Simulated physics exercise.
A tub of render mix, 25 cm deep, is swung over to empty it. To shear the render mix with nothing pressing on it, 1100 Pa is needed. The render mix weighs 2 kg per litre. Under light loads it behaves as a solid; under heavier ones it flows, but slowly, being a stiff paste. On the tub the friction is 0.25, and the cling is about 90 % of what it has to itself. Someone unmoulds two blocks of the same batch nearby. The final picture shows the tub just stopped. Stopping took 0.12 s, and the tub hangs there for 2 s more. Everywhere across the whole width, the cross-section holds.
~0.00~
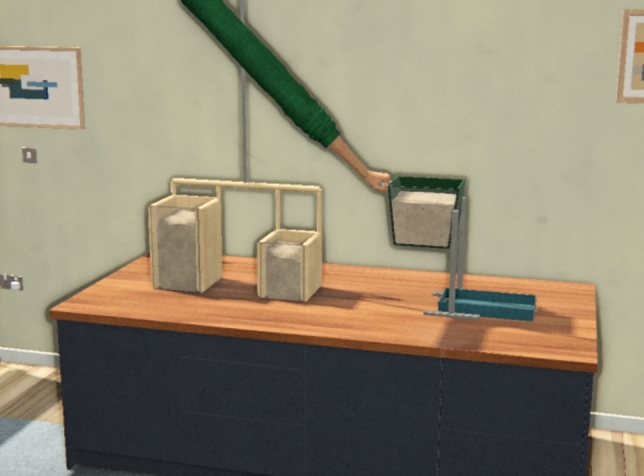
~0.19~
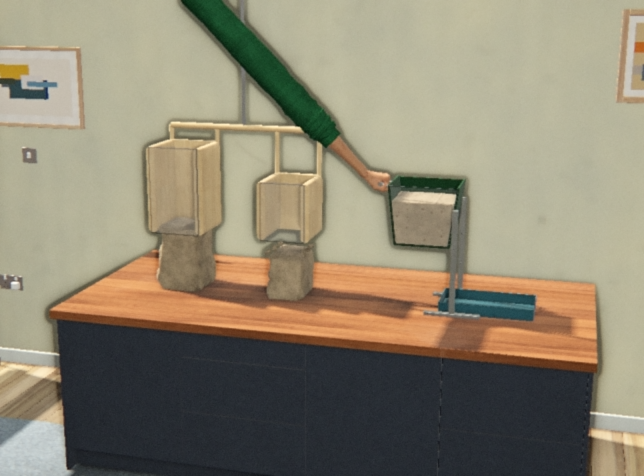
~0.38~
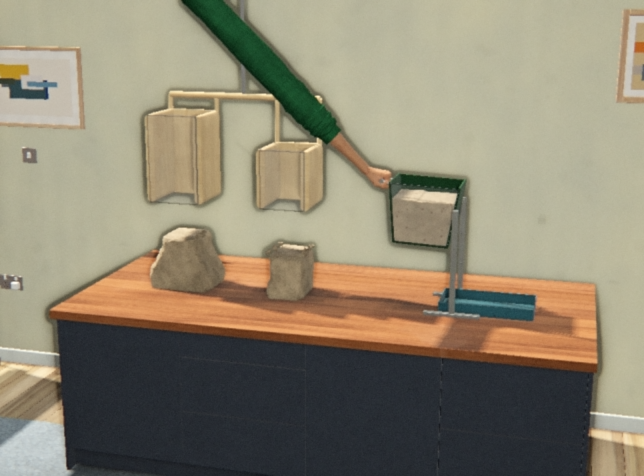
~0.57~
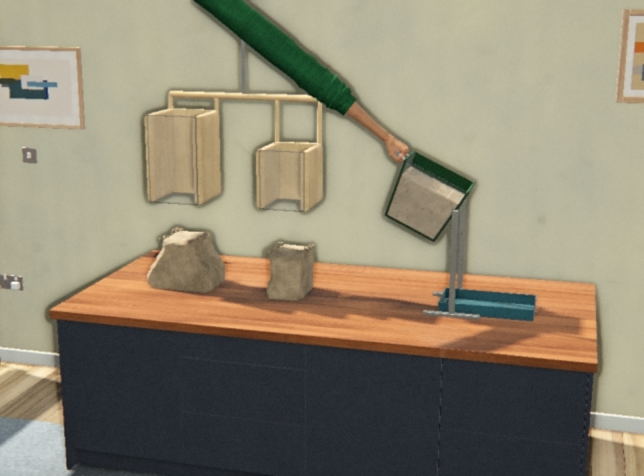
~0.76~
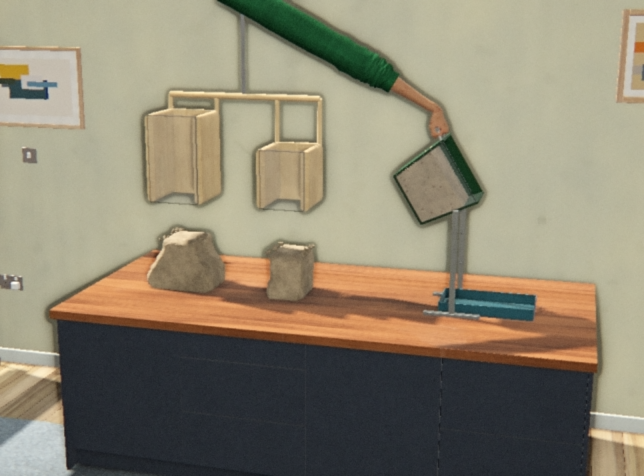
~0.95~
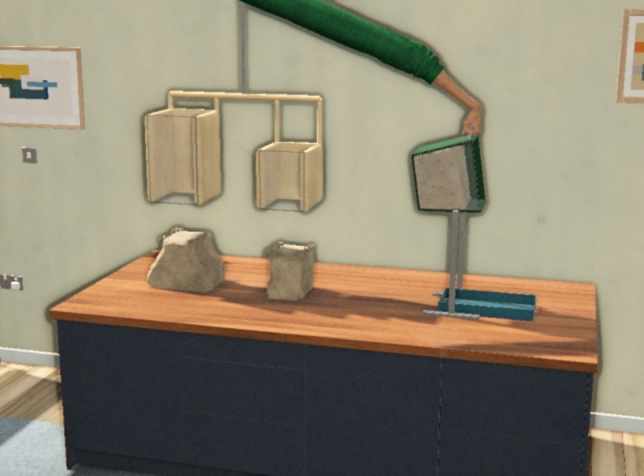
In the video, a pale frame lifts two moulds off grey blocks on a wooden counter, and the taller left block slumps and widens; then a green-sleeved arm turns a green-rimmed tub of grey mix onto its side.
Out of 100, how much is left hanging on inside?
Around 100 out of 100.
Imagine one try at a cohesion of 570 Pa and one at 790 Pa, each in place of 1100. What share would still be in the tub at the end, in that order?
It'd be some 70 percent the first time and some 100 percent the second.
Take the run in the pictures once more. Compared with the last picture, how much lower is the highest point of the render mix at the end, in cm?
About 0 cm.
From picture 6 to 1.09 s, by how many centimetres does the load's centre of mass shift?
Distance: About 0 cm.
By 1.09 s, the tub is at 81 degrees and holds 100 %.
By 1.26 s, the tub is at 81 degrees and holds 100 %.
By 1.43 s, the tub is at 81 degrees and holds 100 %.
By 1.60 s, the tub is at 81 degrees and holds 100 %.
By 2.95 s, at the end, the tub is at 81 degrees and holds 100 %.
